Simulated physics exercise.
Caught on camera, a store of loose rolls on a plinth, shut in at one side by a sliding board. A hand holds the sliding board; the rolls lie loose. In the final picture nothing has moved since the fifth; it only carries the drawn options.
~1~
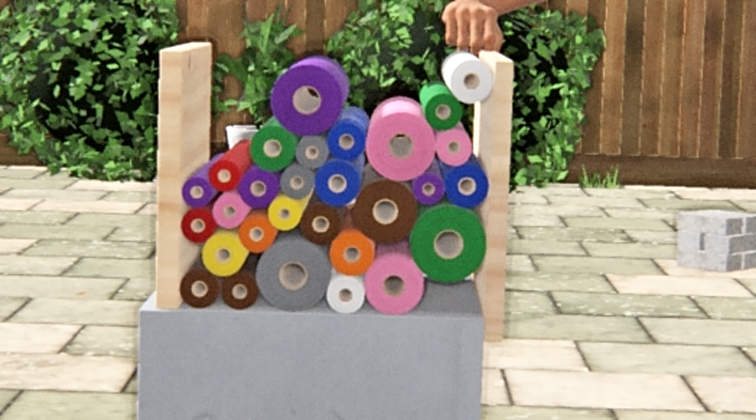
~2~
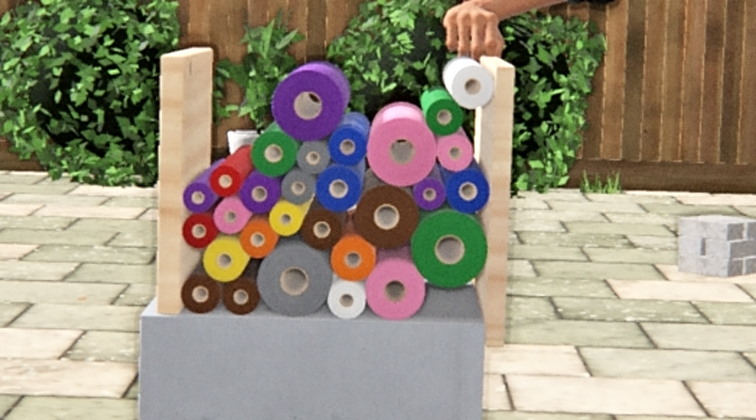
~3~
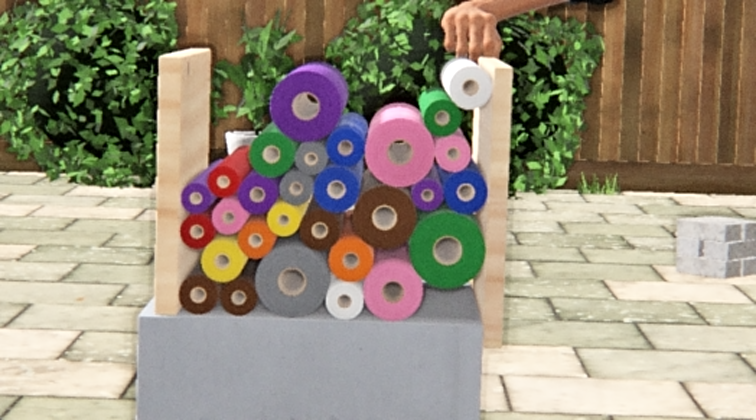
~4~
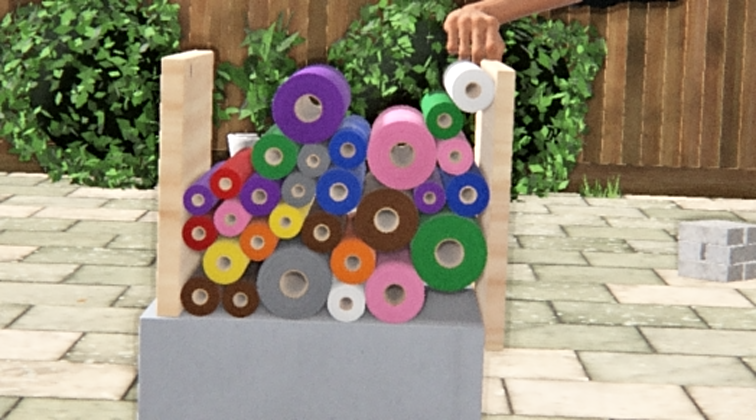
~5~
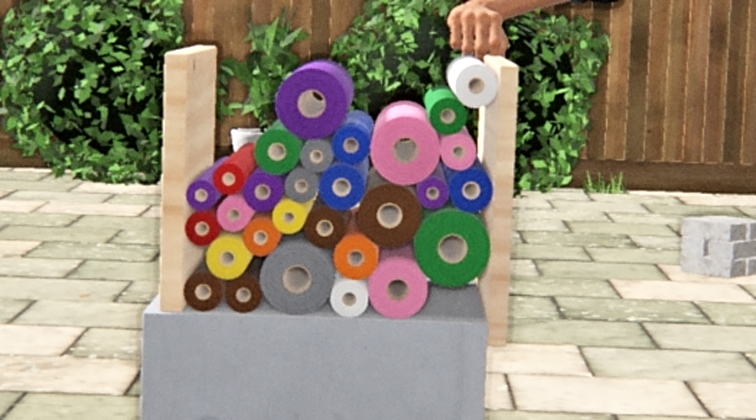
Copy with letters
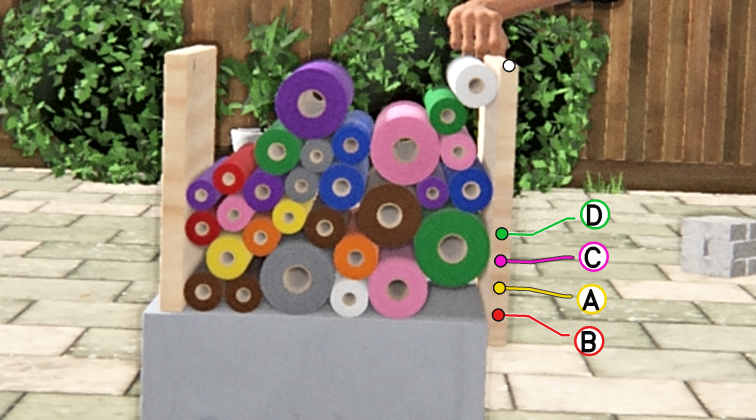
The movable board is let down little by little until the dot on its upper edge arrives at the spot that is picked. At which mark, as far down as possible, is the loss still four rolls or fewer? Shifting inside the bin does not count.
At most to D.
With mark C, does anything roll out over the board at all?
Yes, at C.
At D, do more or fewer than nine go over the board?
At D, fewer than nine.
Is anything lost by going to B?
Yes.
On the copy, A at (500, 288); B at (499, 315); C at (501, 261); D at (502, 234); the white dot at (509, 66).
On D. First, top of the board (496, 140).
Then, top of the board (492, 224).
Finally, top of the board (492, 232), one out over the board.
By contrast, A more than four out over the board; B more than four out over the board; C more than four out over the board.
